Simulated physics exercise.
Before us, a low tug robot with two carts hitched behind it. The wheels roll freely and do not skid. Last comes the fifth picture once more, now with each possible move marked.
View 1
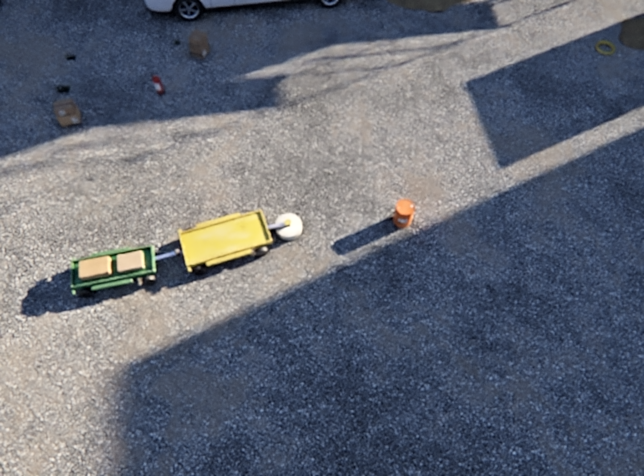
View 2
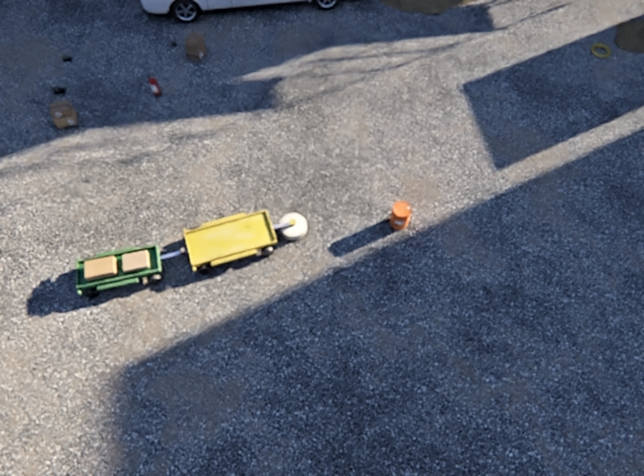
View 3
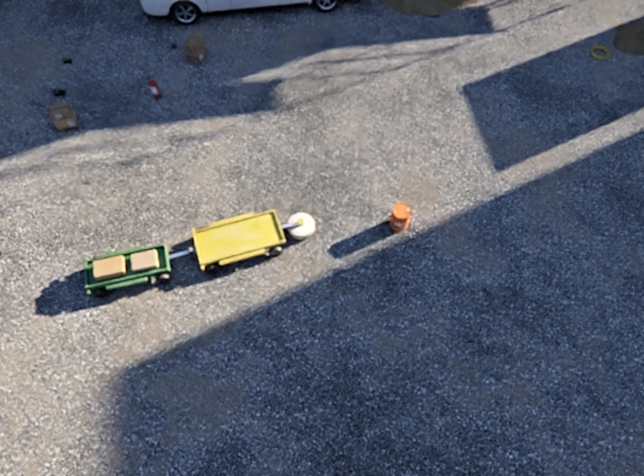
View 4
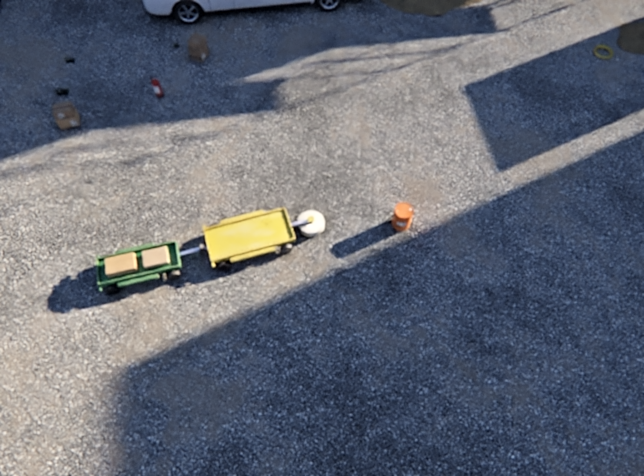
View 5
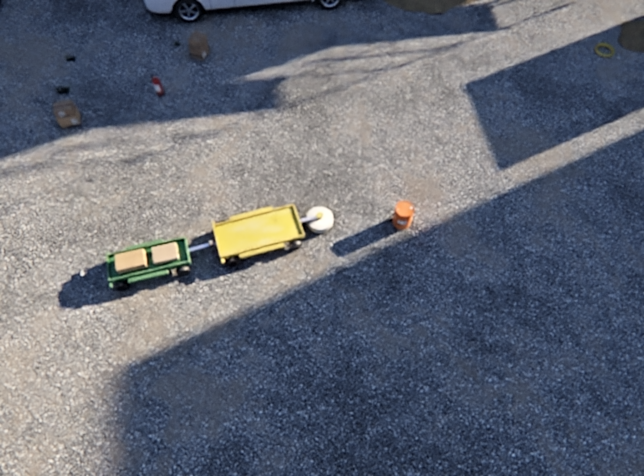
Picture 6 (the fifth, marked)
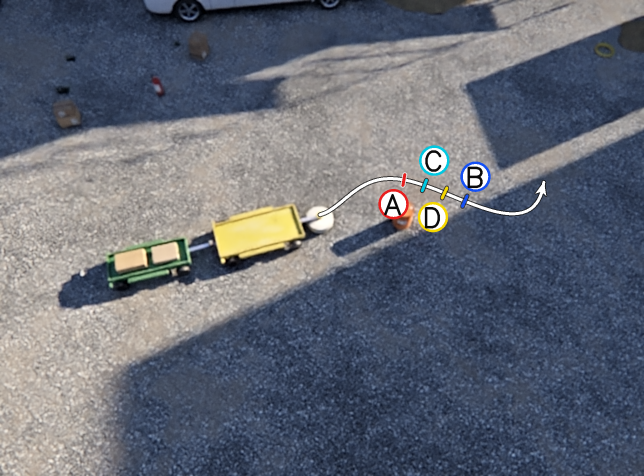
At the start, a small round white robot sits at the front of a yellow cart and a green cart carrying two boxes on sunlit gravel, left of an orange keg. The robot then pulls both carts slowly a short way right, narrowing the gap to the keg, which stays in place.
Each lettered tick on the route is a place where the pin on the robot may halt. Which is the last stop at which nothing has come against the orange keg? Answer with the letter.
C is the last safe stop.
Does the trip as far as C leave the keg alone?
Yes.
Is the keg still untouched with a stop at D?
No.
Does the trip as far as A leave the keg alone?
Yes.
On the marked copy, A at (404, 180); B at (465, 201); C at (424, 185); D at (445, 193); the route from (320, 215) via (440, 191) to (544, 182).
With C. Early on, robot (352, 197), last cart (192, 248).
Further on, robot (389, 183), last cart (235, 236).
At the end, robot (423, 189), last cart (267, 225); nothing has been touched.
As for the rest, A is safe but short; B is too far, the keg has been hit; D is too far, the keg has been hit.
